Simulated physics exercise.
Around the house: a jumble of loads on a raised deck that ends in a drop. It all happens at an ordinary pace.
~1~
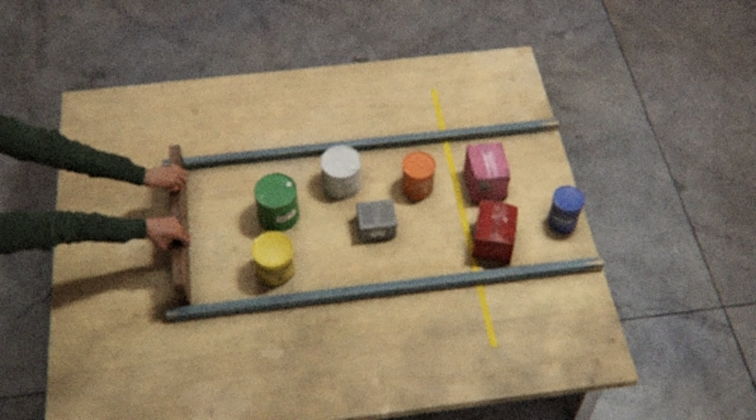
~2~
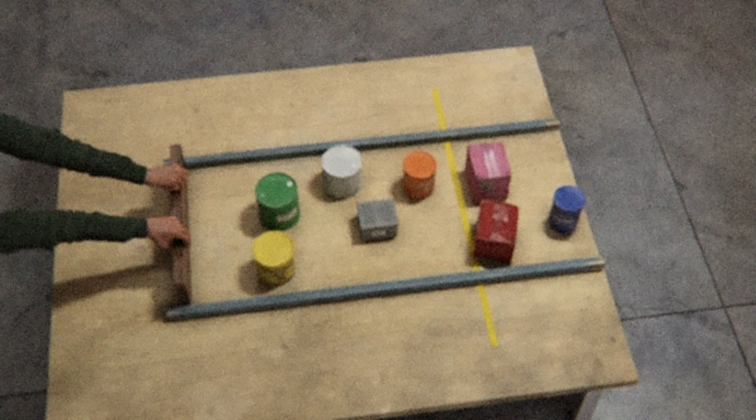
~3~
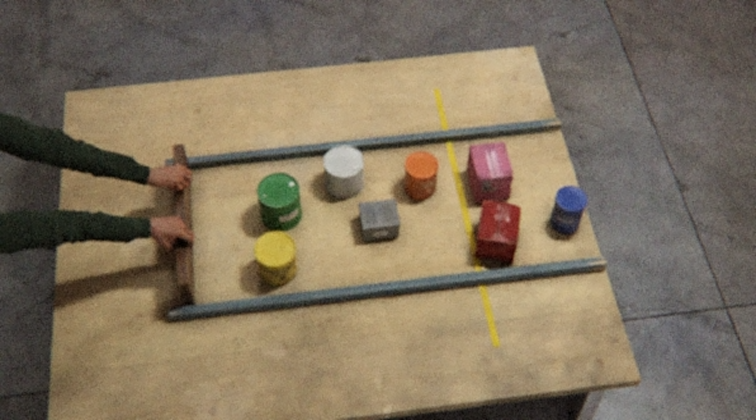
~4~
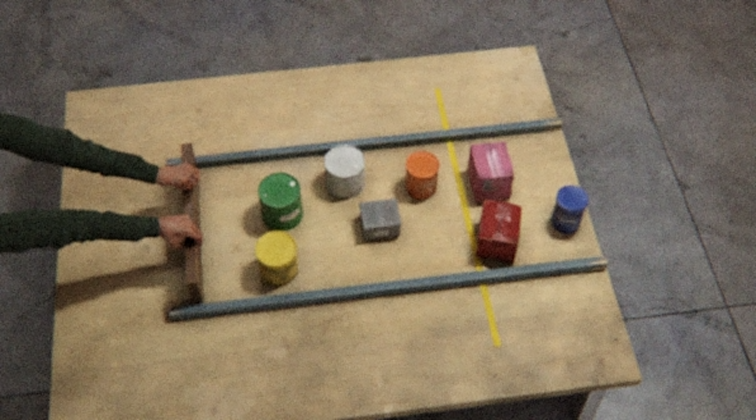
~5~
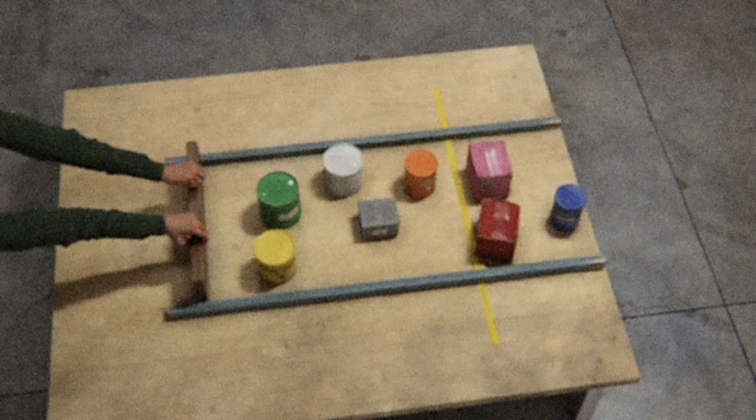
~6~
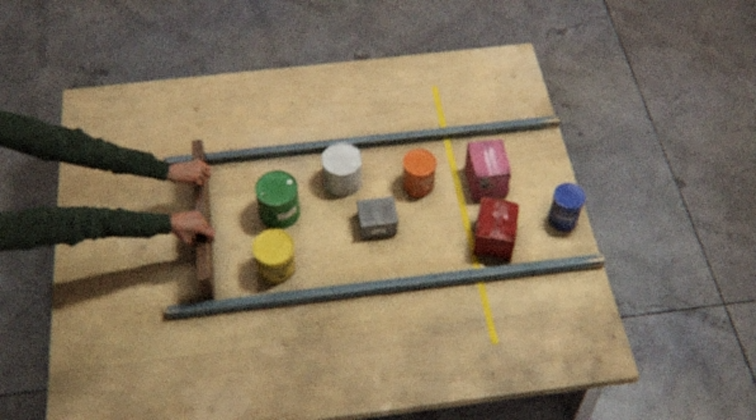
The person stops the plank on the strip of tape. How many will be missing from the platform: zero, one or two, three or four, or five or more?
The number that fall off is zero.
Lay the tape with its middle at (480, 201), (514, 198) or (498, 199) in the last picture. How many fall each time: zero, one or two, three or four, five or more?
Taking them in turn, none; one or two; either one or two.
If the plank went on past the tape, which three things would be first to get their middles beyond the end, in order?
They are the blue pail, then the pink box, then the red parcel.
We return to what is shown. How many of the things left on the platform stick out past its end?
That would be 0.
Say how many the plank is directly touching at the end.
The number is 3.
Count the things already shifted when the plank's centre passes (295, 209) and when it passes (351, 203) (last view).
By then 2, and 4.
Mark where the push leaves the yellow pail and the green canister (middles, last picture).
About (493, 233), and the other about (481, 180).
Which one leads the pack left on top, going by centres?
The blue pail ends nearest.
Soon after, none off yet; blue pail at rest near (566, 207); pink box at rest near (488, 170); red parcel at rest near (496, 229).
Then, none off yet; blue pail at rest near (566, 207); pink box moved a little near (495, 170); red parcel moved a little near (502, 230).
At rest, the number that fall off is zero.
